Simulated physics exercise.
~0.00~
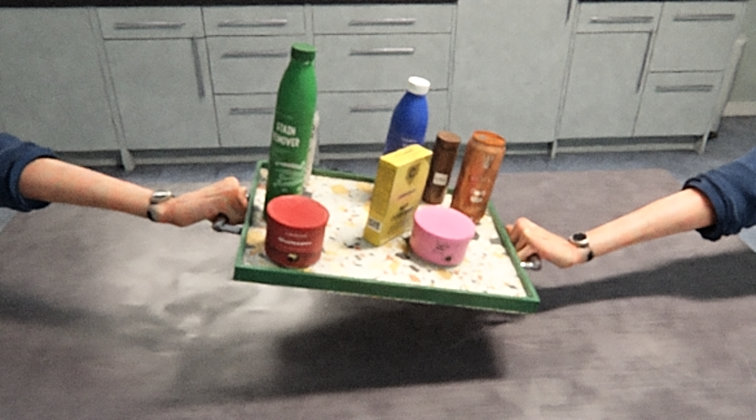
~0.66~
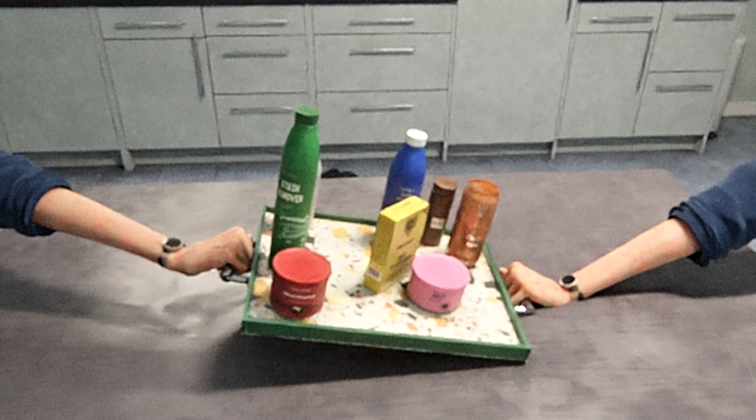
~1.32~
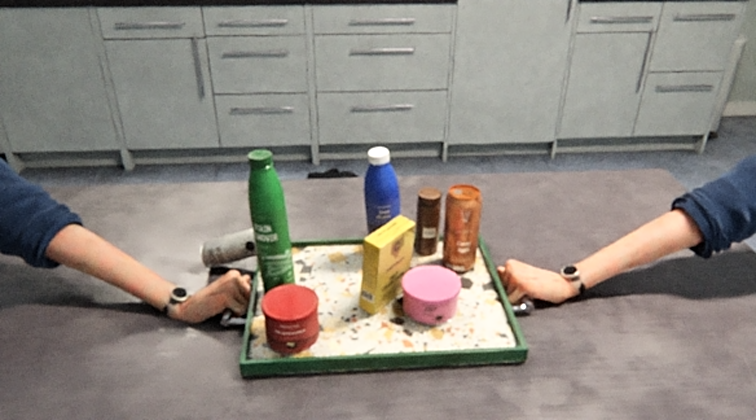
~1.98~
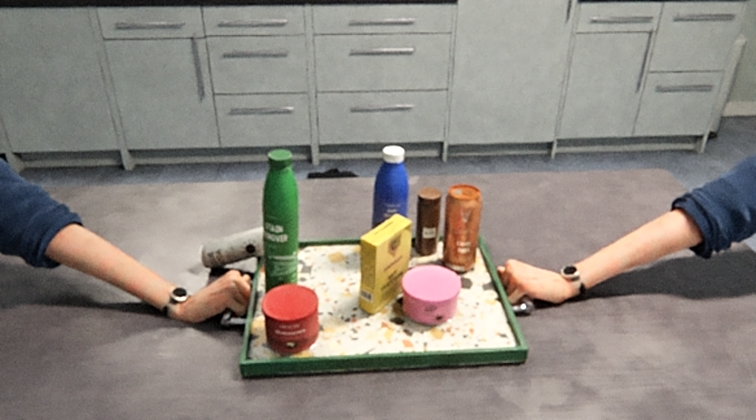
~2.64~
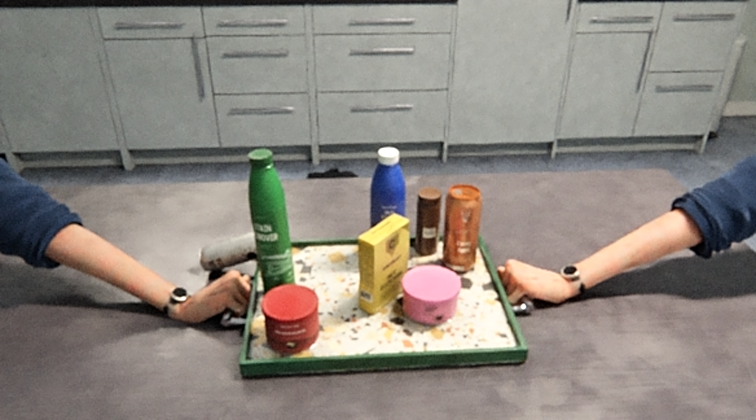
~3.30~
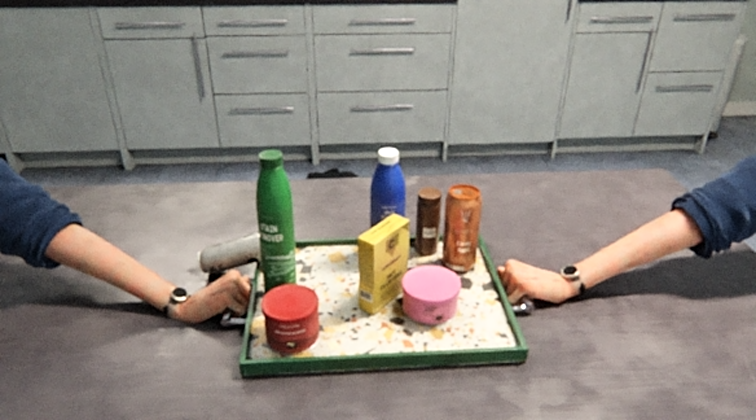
A tilted tray of bottles, tubs and other containers was lowered onto a table by two hands, and as it landed, a white can toppled off the left side and lay beside it while the green and blue bottles wobbled but stayed standing.
